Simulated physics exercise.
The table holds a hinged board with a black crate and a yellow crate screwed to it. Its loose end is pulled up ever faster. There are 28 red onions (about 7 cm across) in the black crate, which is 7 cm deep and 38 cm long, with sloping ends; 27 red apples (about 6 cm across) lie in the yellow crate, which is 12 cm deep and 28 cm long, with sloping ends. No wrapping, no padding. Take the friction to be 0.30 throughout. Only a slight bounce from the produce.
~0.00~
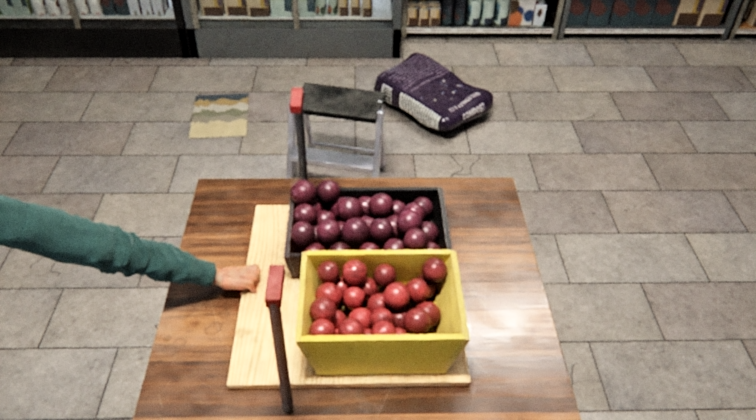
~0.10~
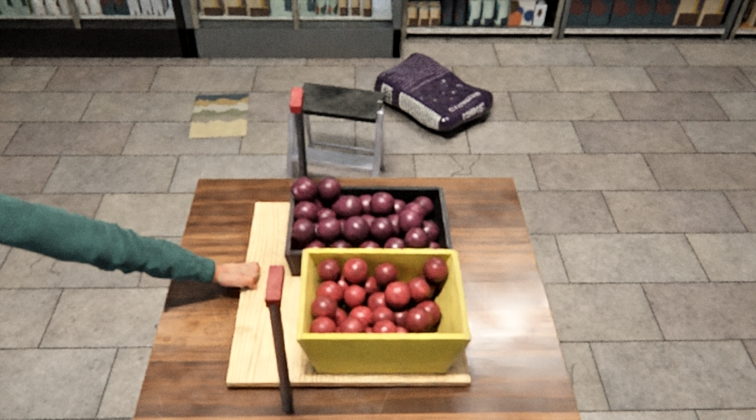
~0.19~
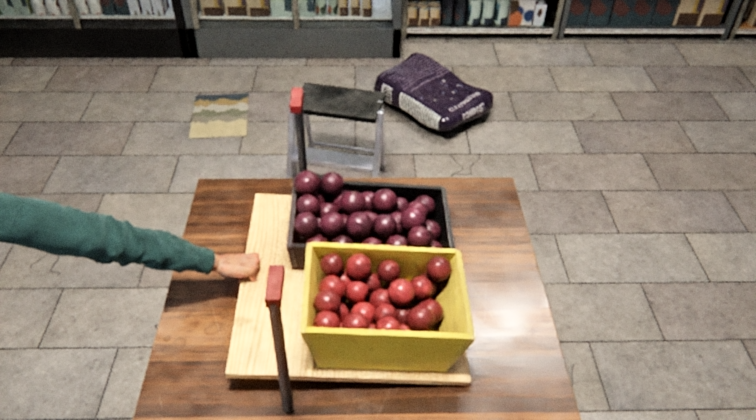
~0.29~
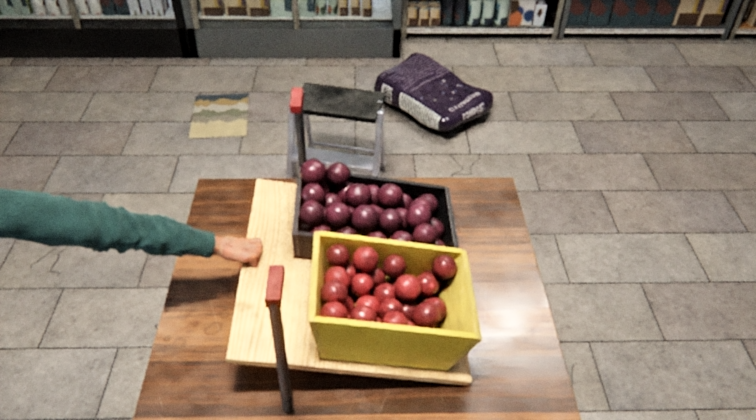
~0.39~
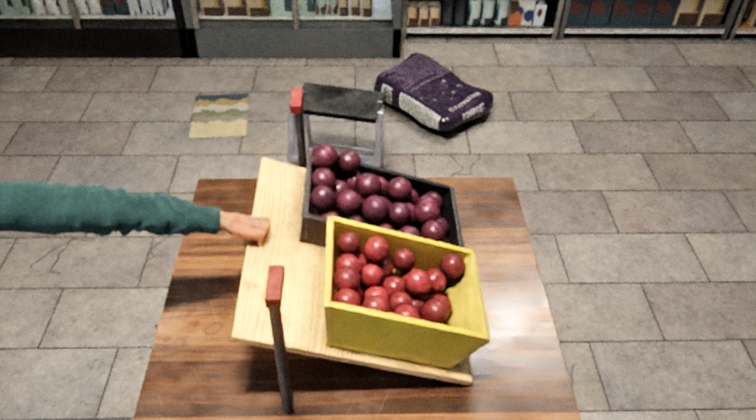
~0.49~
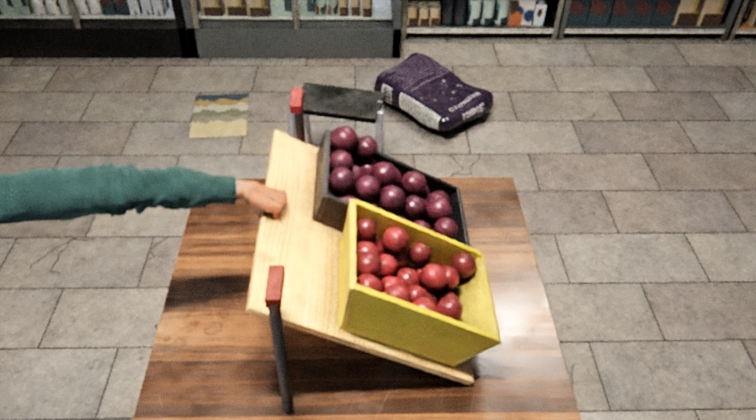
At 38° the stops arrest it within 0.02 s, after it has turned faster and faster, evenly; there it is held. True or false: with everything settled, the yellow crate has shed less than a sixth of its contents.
True.
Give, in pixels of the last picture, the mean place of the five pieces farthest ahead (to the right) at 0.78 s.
The leading five average out near (476, 233).
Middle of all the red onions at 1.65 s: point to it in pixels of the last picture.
The middle is around (447, 214).
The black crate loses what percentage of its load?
Black crate: 40%.
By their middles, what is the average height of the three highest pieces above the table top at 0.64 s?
Height, averaged: Around 34 cm.
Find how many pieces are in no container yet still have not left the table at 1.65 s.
Roughly 4 of them.
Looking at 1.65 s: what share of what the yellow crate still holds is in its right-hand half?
70 per cent or so.
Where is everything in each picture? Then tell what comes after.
In the first picture (we follow the rim corner now nearest the camera), yellow crate at (301, 338); black crate at (289, 255); tilt 0°; nothing out yet.
In the second picture, yellow crate at (302, 336); black crate at (289, 252); tilt 1°.
In the third picture, yellow crate at (306, 330); black crate at (292, 245); tilt 5°.
In the fourth picture, yellow crate at (315, 319); black crate at (297, 233); tilt 11°.
In the fifth picture, yellow crate at (330, 304); black crate at (308, 216); tilt 19°.
In the sixth picture, yellow crate at (356, 286); black crate at (328, 195); tilt 29°; nothing out yet.
After 0.54 s, it hits the stops.
After 0.64 s, tilt 38°; 0 of 28 out of the black crate and 0 of 27 out of the yellow crate.
After 0.78 s, tilt 38°; 3 of 28 out of the black crate and 0 of 27 out of the yellow crate.
After 1.04 s, tilt 38°; 7 of 28 out of the black crate and 0 of 27 out of the yellow crate.
Outcome (at 1.65 s), 11 of 28 out of the black crate and 0 of 27 out of the yellow crate. Asked share, 0 of 27, 0 per cent.
